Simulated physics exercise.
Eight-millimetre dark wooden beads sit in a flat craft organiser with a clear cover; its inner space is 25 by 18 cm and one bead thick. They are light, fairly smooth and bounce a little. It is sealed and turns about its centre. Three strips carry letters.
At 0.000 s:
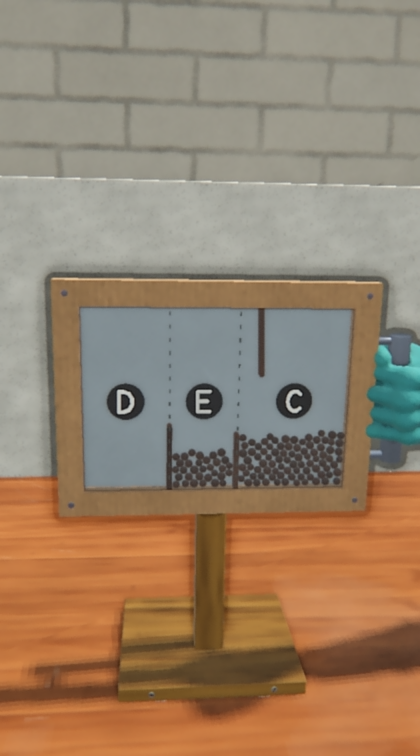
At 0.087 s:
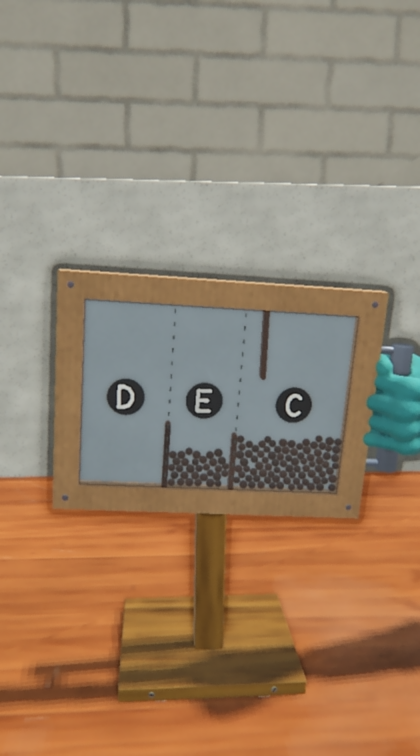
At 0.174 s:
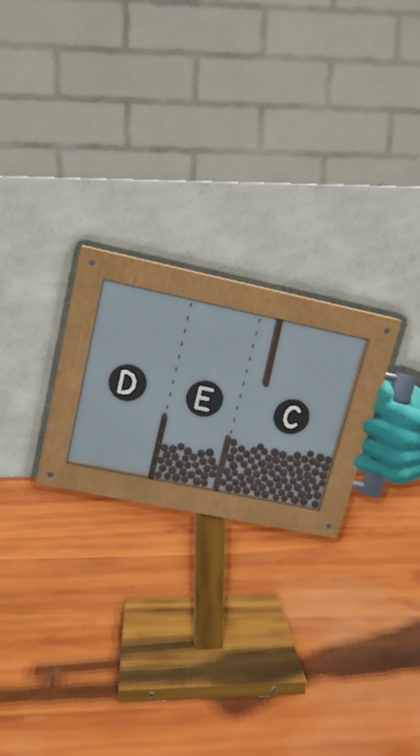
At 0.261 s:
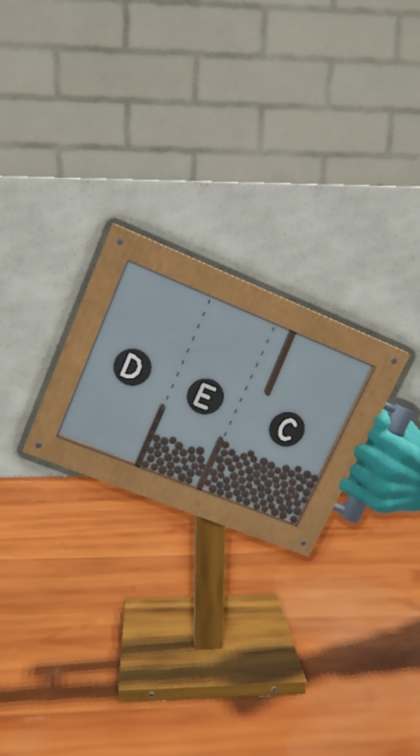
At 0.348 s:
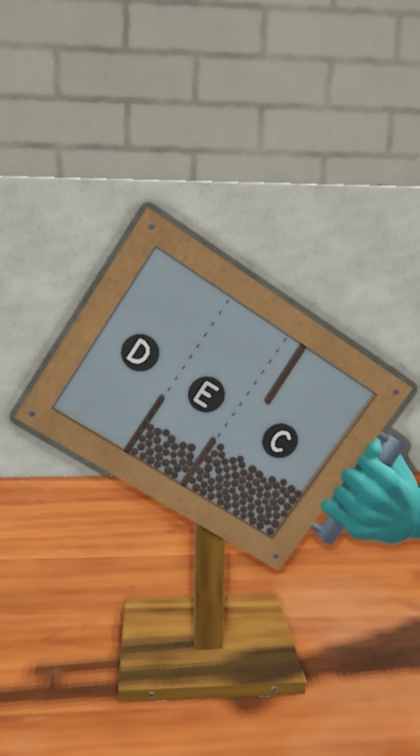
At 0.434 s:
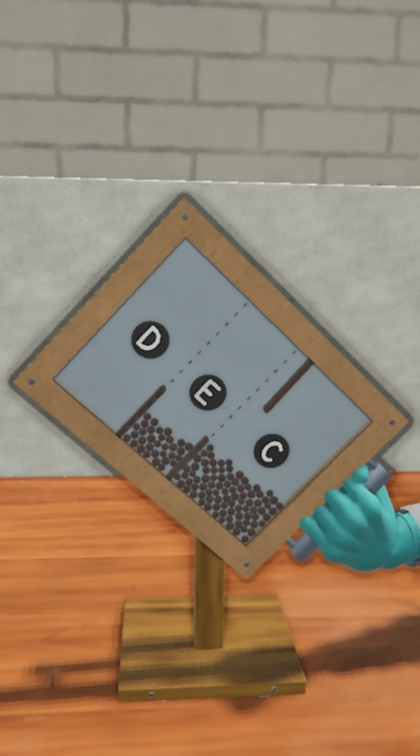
A teal-gloved hand gripped the right side of a wooden-framed board marked D, E and C and steadily turned it clockwise on its stand, while the small dark beads inside shifted along its lower edge.
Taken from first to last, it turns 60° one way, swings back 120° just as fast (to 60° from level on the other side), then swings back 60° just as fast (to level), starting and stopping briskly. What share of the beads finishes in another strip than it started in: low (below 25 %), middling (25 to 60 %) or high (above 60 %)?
Share that moves: Low.
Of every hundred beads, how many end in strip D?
Roughly 5 per cent.
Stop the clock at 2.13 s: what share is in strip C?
Some 60 per cent.
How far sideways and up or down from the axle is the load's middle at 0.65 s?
About 3 cm left and 8 cm below.
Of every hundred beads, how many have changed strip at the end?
Roughly 15 per cent.
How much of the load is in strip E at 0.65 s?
Some 25 per cent.
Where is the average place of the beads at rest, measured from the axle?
Some 3 cm right and 6 cm below.
After 0.65 s, it stands 60° clockwise; the beads' middle is 3 cm left of and 8 cm below the centre; C 75 %, E 25 %; 0 % have changed strip.
After 2.13 s, it stands 30° anticlockwise; the beads' middle is 5 cm right of and 4 cm below the centre; C 60 %, D 5 %, E 40 %; 15 % have changed strip.
After 2.46 s, it stands level; the beads' middle is 3 cm right of and 6 cm below the centre; C 60 %, D 5 %, E 40 %; 15 % have changed strip.
Settled by 3.0 s, it stands level; C 60 %, D 5 %, E 40 %; 15 % have changed strip.
